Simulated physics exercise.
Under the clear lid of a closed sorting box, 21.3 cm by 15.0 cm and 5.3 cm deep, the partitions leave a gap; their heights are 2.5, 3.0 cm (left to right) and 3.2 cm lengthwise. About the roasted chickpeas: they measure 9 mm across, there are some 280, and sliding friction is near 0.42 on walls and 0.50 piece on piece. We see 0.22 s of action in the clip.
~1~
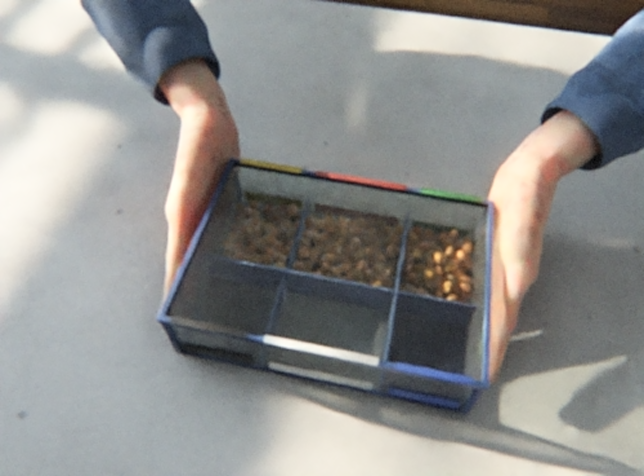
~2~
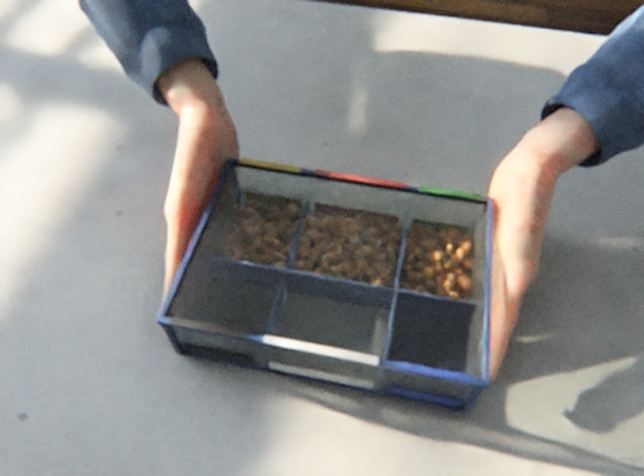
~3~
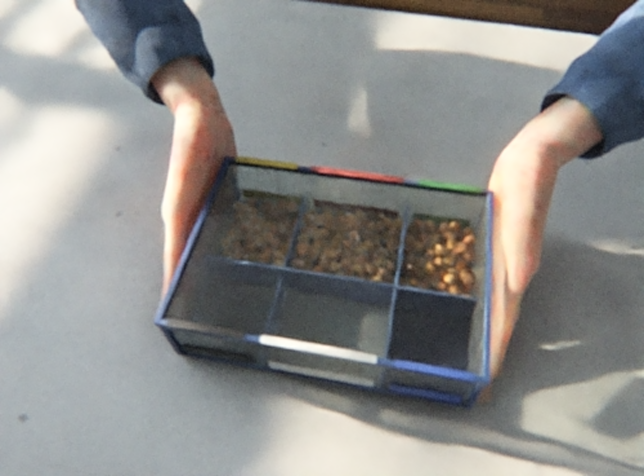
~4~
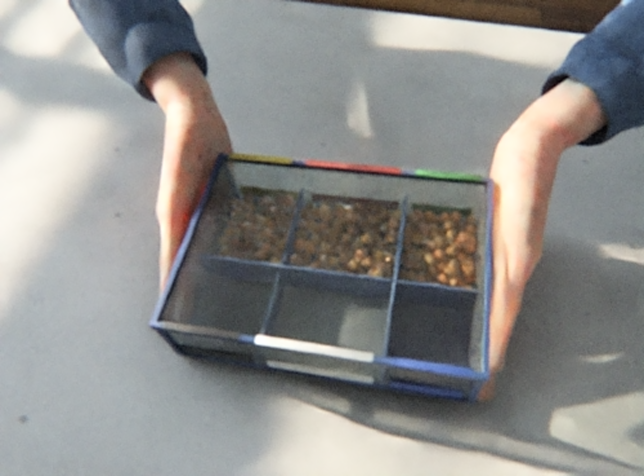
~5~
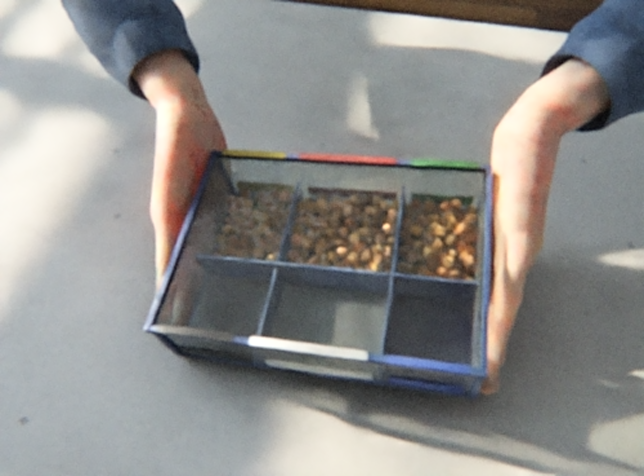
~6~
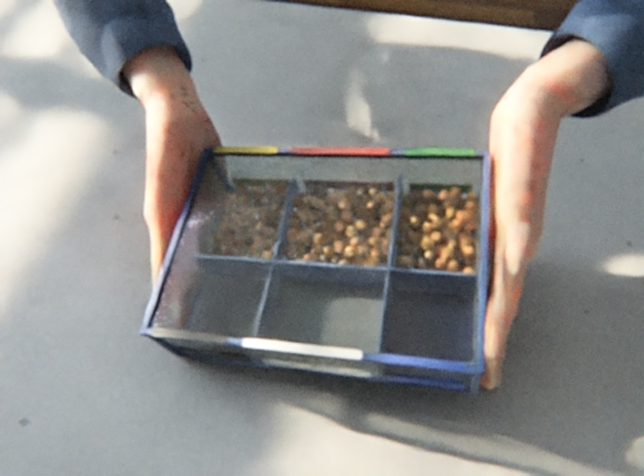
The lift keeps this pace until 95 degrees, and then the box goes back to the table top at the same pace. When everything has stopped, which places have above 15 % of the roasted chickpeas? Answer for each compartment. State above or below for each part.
Red compartment: Below. Blue compartment: Below. Green compartment: Below. Yellow compartment: Above. White compartment: Below. Black compartment: Above.
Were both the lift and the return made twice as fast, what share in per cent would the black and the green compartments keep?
In that case black keeps 50 per cent while green keeps 5 per cent.
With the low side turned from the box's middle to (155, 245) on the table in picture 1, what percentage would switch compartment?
That comes to around 55 per cent.
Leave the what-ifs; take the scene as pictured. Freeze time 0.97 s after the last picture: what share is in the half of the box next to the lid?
I'd say around 40 percent of the pieces.
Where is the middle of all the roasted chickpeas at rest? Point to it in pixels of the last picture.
Approximately (237, 301) in the last picture.
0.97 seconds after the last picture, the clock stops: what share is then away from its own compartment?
At that time I'd say around 20 per cent.
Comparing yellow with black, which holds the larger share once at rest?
More ends up in the black one.
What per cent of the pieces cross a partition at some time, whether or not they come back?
I'd put it at some 65 percent of the pieces.
Then, 0.97 s after the last picture, tilt 95 degrees; red 30 %, green 30 %, yellow 25 %, black 10 %.
Then, 1.62 s after the last picture, tilt 43 degrees; red 10 %, green 5 %, yellow 20 %, white 5 %, black 55 %.
Then, 2.32 s after the last picture, tilt 0 degrees; red 10 %, green 5 %, yellow 20 %, white 5 %, black 55 %.
In the end, red 10 %, blue 0 %, green 5 %, yellow 20 %, white 5 %, black 55 %.
